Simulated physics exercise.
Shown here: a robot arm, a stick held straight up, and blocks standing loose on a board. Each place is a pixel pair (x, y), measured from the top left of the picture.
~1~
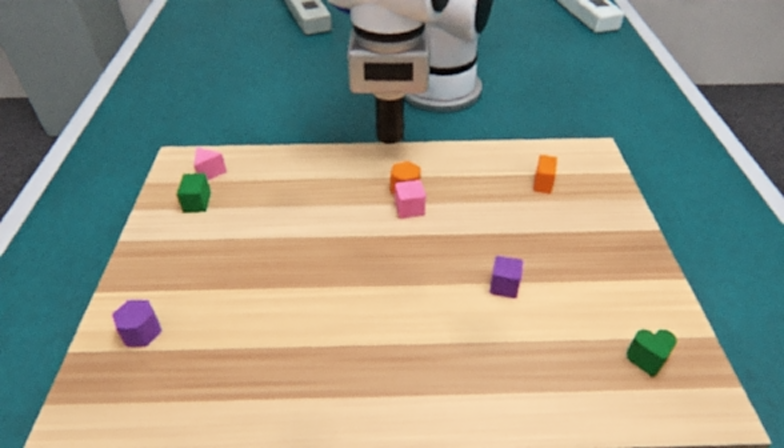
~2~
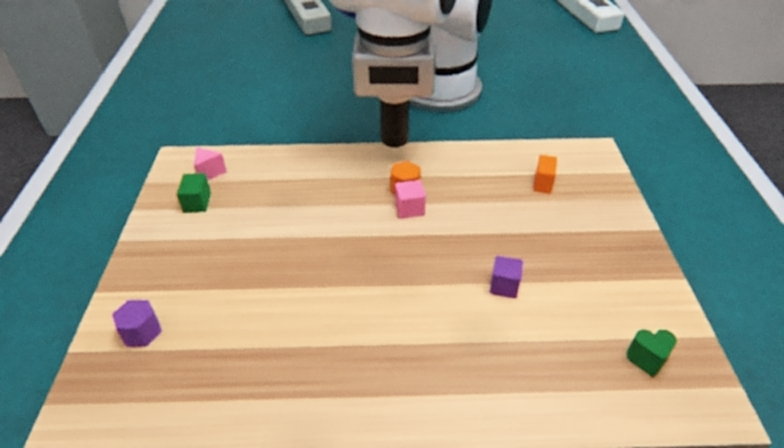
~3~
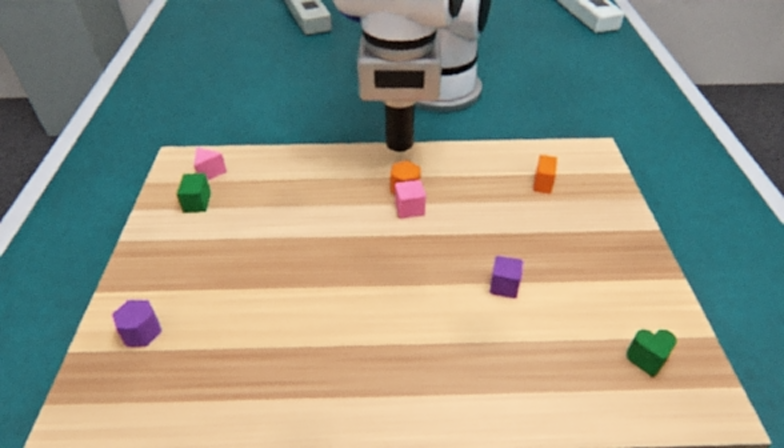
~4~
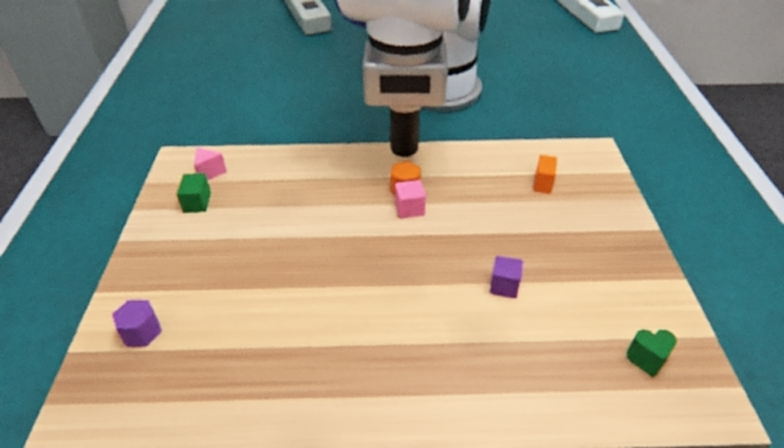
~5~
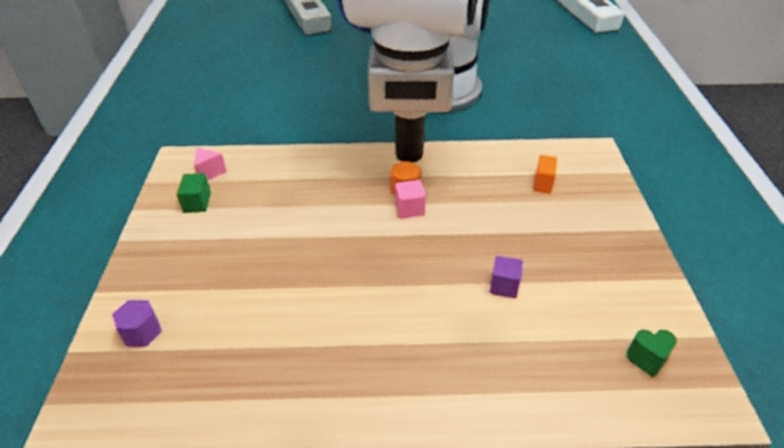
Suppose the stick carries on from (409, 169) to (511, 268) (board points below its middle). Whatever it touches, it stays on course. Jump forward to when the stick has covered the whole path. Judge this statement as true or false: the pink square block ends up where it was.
It is false.
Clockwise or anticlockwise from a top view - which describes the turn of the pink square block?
My prediction: CW.
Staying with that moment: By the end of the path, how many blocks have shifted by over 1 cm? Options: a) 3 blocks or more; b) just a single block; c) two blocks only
c: Two blocks only.
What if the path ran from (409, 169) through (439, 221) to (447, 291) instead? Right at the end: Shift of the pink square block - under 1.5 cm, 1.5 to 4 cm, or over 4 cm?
My prediction: Over 4 cm.
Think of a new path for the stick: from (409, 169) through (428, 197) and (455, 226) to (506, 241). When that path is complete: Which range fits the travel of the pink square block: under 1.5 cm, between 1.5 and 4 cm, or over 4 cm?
By the end of the path, it will have gone past 4 cm.
The first path, step by step. One third of the way, stick (441, 185); orange six-sided block (421, 193), turned 60° clockwise; pink square block (403, 208), turned 50° clockwise.
Two thirds of the way, stick (475, 217); orange six-sided block (423, 197), turned 75° clockwise; pink square block (401, 209), turned 60° clockwise.
At the end, stick (514, 254); orange six-sided block (423, 197), turned 75° clockwise; pink square block (401, 209), turned 60° clockwise; purple square block (510, 271).
